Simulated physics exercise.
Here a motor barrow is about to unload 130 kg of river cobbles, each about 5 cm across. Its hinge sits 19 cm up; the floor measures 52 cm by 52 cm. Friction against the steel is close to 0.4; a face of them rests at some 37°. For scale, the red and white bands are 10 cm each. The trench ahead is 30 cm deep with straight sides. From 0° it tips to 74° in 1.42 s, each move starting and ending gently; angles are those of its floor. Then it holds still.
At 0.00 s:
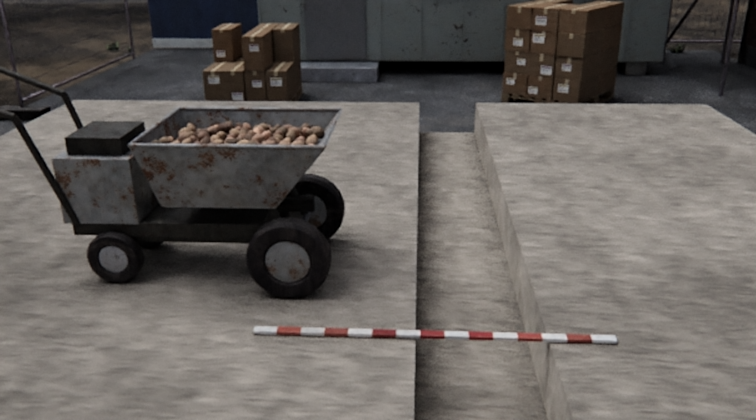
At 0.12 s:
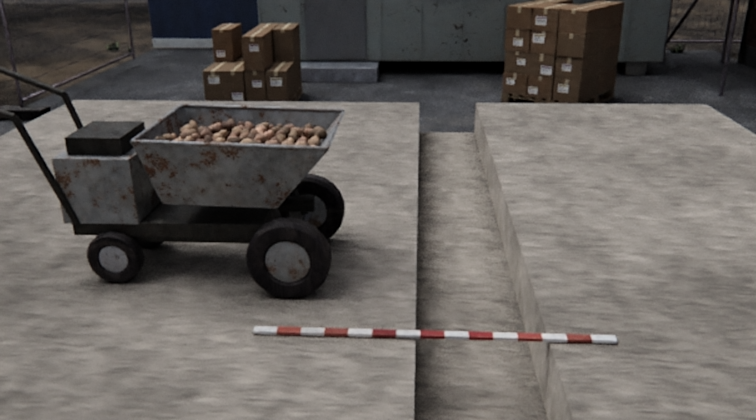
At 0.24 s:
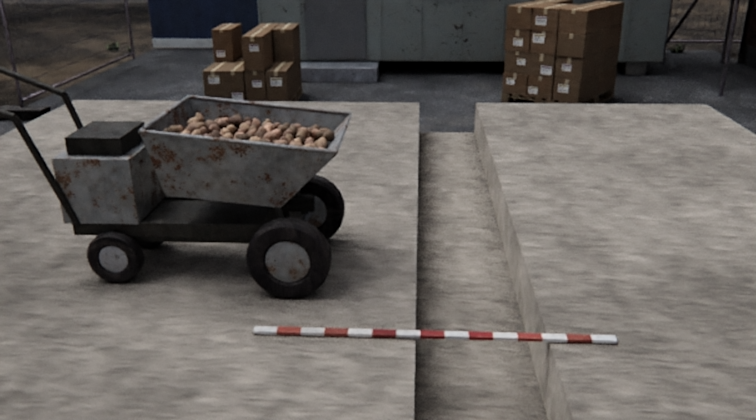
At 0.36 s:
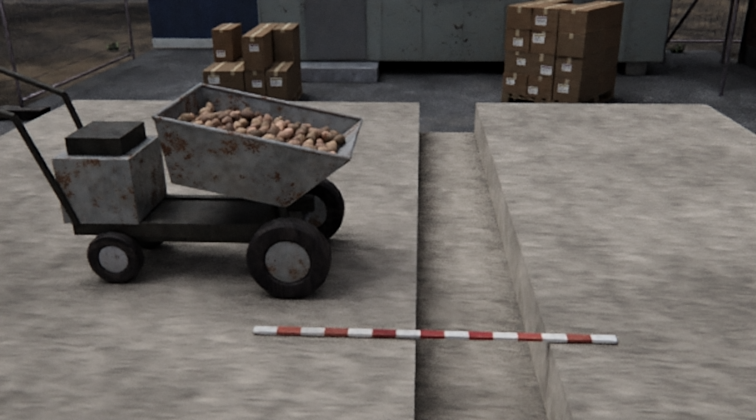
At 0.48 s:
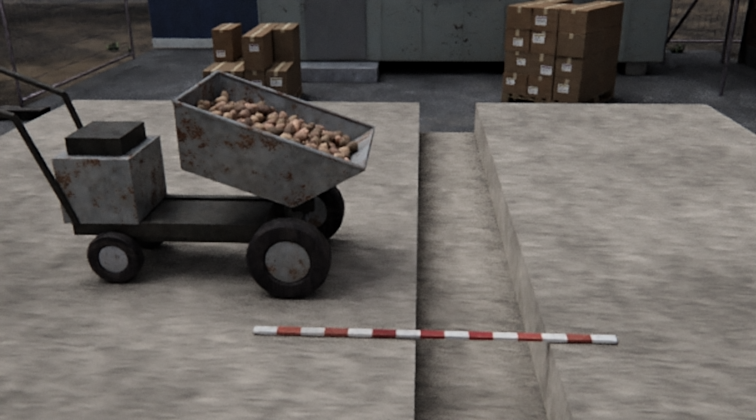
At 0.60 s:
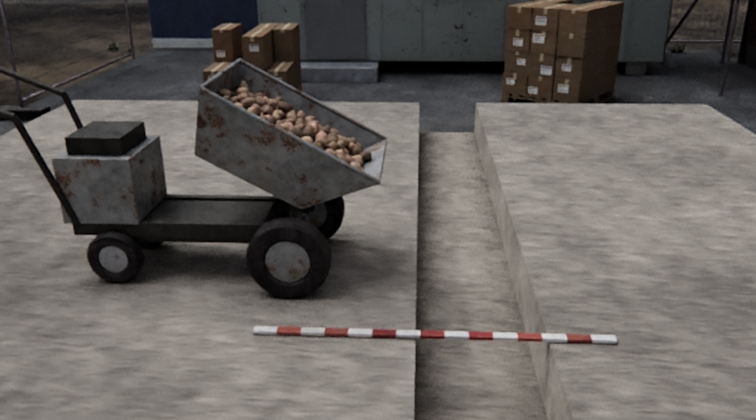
On a concrete slab beside a trench, a barrow's stone-filled skip tilts steadily to the right.
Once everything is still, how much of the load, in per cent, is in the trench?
Some 100 per cent of it.
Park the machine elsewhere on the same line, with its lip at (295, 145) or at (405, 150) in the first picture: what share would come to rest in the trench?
Near 90 per cent from the first place, 70 from the second.
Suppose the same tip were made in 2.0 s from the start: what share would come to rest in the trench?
Then about 100 per cent.
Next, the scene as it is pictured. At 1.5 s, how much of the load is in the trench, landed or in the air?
Some 55 per cent.
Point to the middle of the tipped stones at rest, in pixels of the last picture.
Their middle is at about (475, 311).
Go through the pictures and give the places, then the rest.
In the first frame, the skip is at 0°, its lip at (324, 148); the top of the load is at (249, 131).
In the second frame, the skip is at 1°, its lip at (328, 149); the top of the load is at (226, 129); the stones move at 0.2 m/s on average.
The third frame shows lip at (337, 153), floor tilted 6°, highest stones at (228, 124); the stones move at 0.4 m/s on average.
The fourth frame shows lip at (350, 159), floor tilted 12°, highest stones at (226, 116); the stones move at 0.5 m/s on average.
In the fifth frame, the skip is at 20°, its lip at (365, 169); the top of the load is at (227, 106); the stones move at 0.6 m/s on average.
The sixth frame shows lip at (380, 183), floor tilted 28°, highest stones at (239, 95); the stones move at 0.7 m/s on average.
After 1.1 s the floor is at 62°; 99 % in the skip; the foremost stones are at (421, 219).
After 1.5 s the floor is at 74°; 47 % in the skip, 53 % in the trench; the foremost stones are at (520, 322).
After 1.9 s the floor is at 74°; 15 % in the skip, 85 % in the trench; the foremost stones are at (520, 316).
After 3.8 s the floor is at 74°; 0 % in the skip, 100 % in the trench; the foremost stones are at (519, 307).
